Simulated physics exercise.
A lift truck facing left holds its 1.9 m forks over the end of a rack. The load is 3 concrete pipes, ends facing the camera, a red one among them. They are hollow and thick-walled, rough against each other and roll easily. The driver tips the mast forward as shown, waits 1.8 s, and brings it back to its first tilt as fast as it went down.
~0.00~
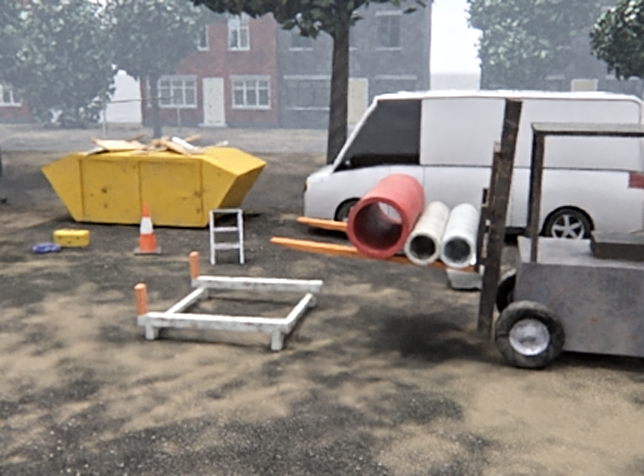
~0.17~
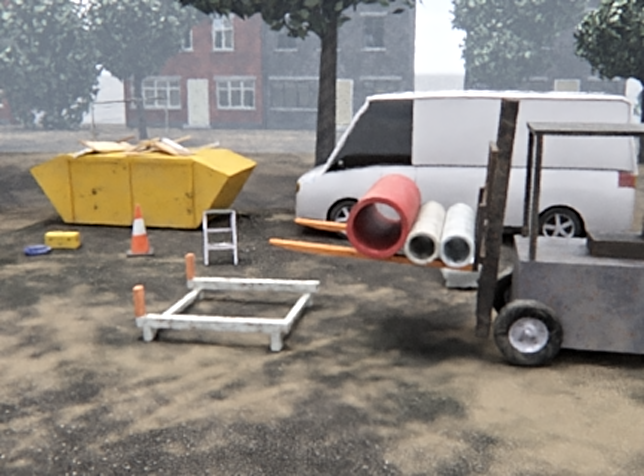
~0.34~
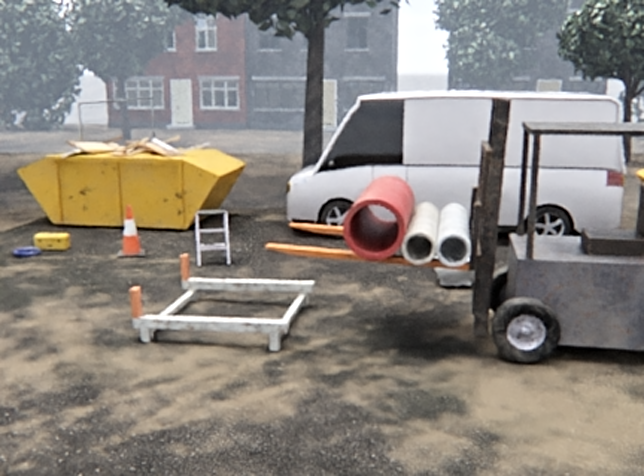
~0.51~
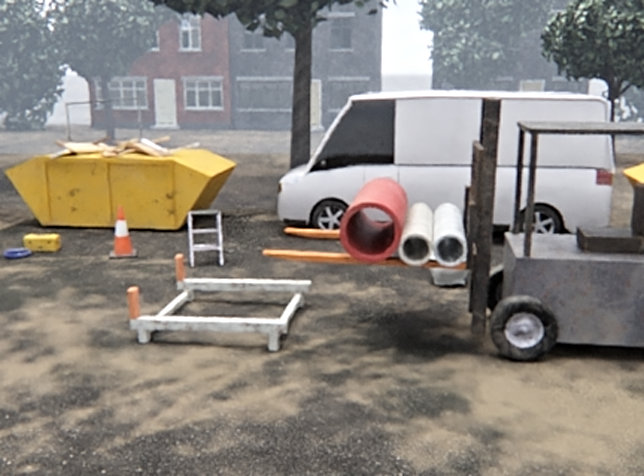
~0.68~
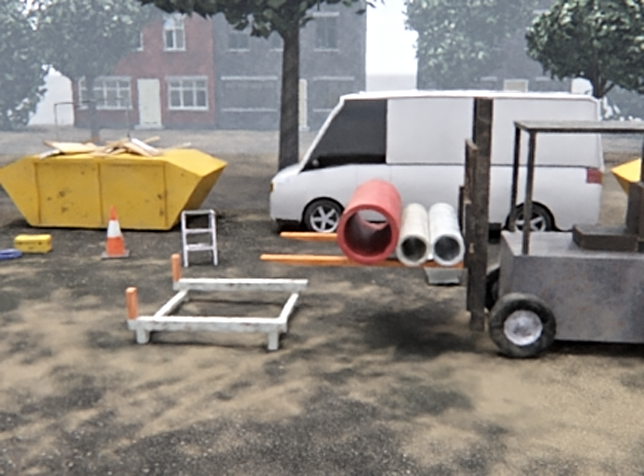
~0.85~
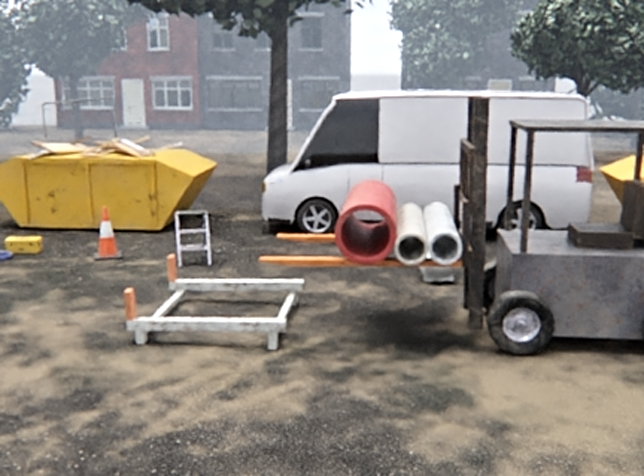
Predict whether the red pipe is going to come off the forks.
The red one stays on the forks.
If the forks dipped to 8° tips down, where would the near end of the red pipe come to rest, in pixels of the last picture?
Near (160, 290).
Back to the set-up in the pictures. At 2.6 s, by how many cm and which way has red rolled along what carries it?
Red 20 left.
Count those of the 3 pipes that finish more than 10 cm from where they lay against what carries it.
In all, 0.
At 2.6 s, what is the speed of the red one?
Near 0.1 m/s.
Then, 2.6 s in, red is on the forks, 85 cm from the tips, rolling left; 0 gone from the forks.
In the end (4.9 s), red is on the forks, 105 cm from the tips; 0 gone from the forks.
